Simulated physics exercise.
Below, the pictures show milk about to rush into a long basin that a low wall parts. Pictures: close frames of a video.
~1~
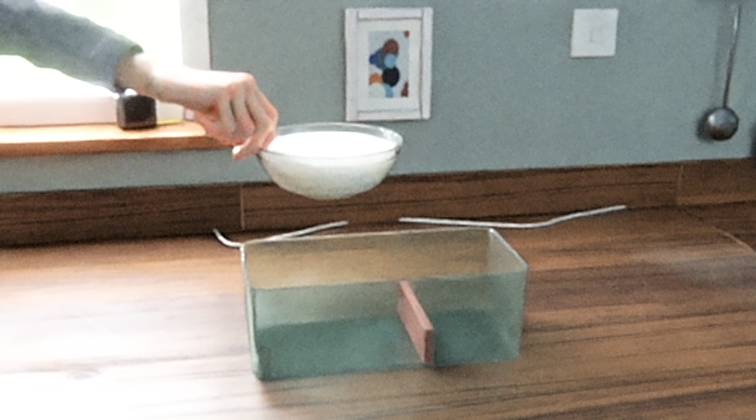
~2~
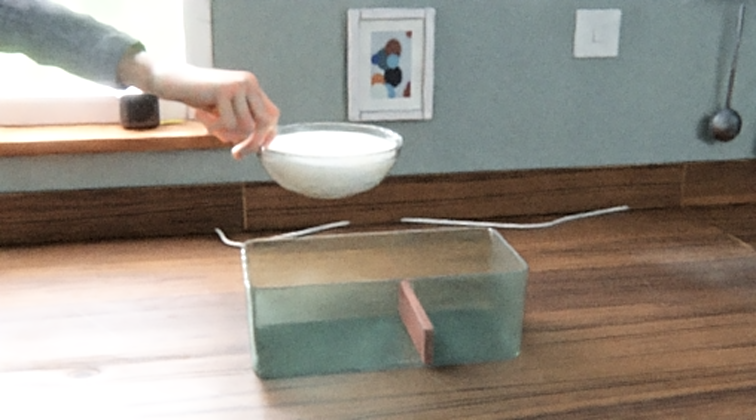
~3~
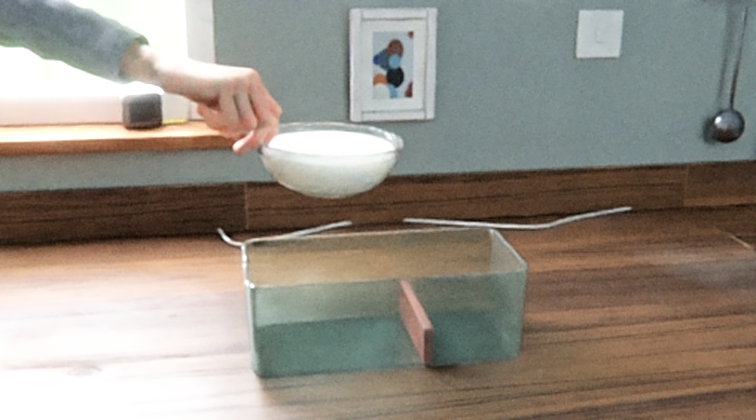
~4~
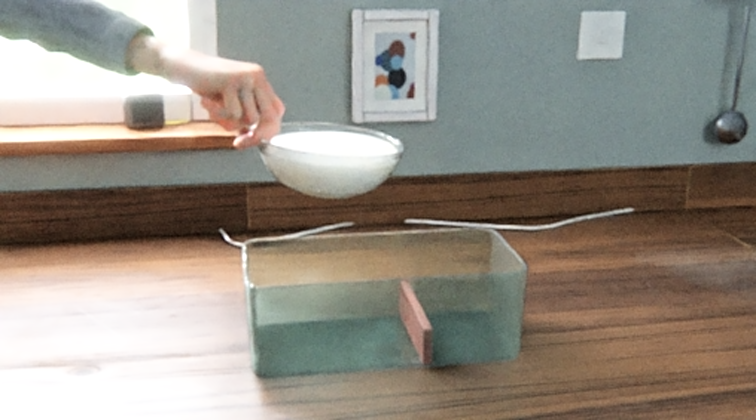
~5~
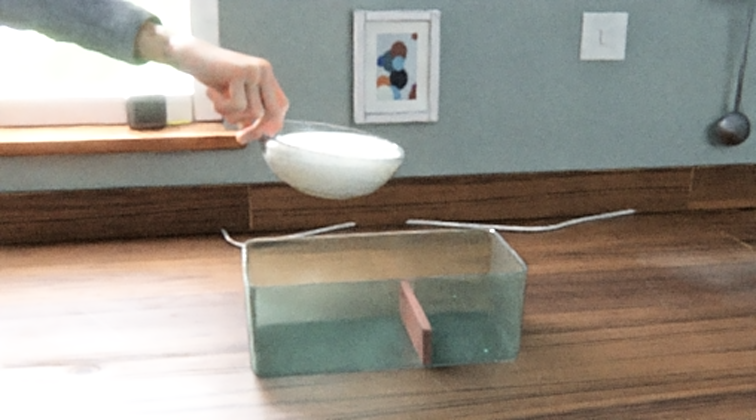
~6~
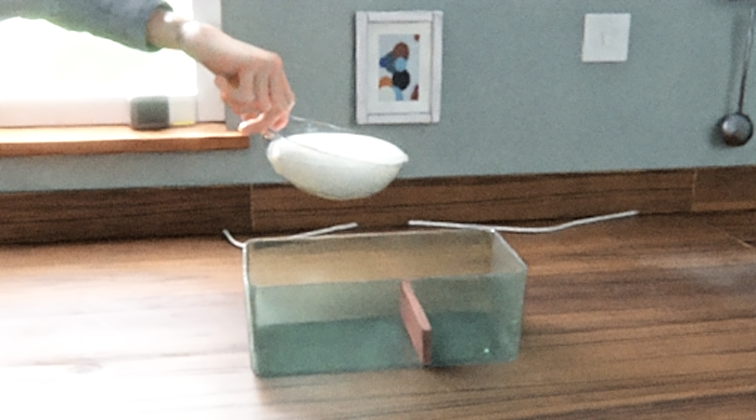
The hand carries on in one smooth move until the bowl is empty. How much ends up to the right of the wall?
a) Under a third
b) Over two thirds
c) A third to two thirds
b, over two thirds.
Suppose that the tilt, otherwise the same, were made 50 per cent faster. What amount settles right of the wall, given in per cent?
Some 65 per cent.
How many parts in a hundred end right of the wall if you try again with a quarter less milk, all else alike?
It would be somewhere near 75 %.
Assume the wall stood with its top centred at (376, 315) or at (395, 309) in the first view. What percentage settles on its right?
First try 90 per cent, second try 85 per cent.
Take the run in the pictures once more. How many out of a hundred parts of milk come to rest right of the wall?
About 80 per cent.
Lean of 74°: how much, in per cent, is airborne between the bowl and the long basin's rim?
25 per cent.
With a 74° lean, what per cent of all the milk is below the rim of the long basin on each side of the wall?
Left about 0, right about 60.
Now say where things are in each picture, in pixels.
The first frame shows tilt 0°; pouring edge (400, 139); surface from (258, 150) to (396, 144); the long basin's rim runs from (244, 266) to (510, 249); the wall's top is at (415, 304).
The second frame shows tilt 1°; pouring edge (400, 139); surface from (258, 149) to (395, 144).
The third frame shows tilt 3°; pouring edge (401, 141); surface from (260, 147) to (396, 145).
The fourth frame shows tilt 6°; pouring edge (401, 146); surface from (261, 146) to (397, 147).
The fifth frame shows tilt 10°; pouring edge (402, 152); surface from (265, 146) to (400, 148).
The sixth frame shows tilt 16°; pouring edge (403, 159); surface from (268, 148) to (401, 154); 3 per cent is over the edge.
A moment on, the tilt is 74° and 14 per cent is still to pour, 2 is left of the wall and 59 right of it.
Next, the tilt is 110° and 0 per cent is still to pour, 20 is left of the wall and 80 right of it.
Then the tilt is 119° and 0 per cent is still to pour, 20 is left of the wall and 80 right of it.
Later the tilt is 119° and 0 per cent is still to pour, 20 is left of the wall and 80 right of it.
At rest 20 per cent lies left of the wall, 80 right of it and 1 outside.
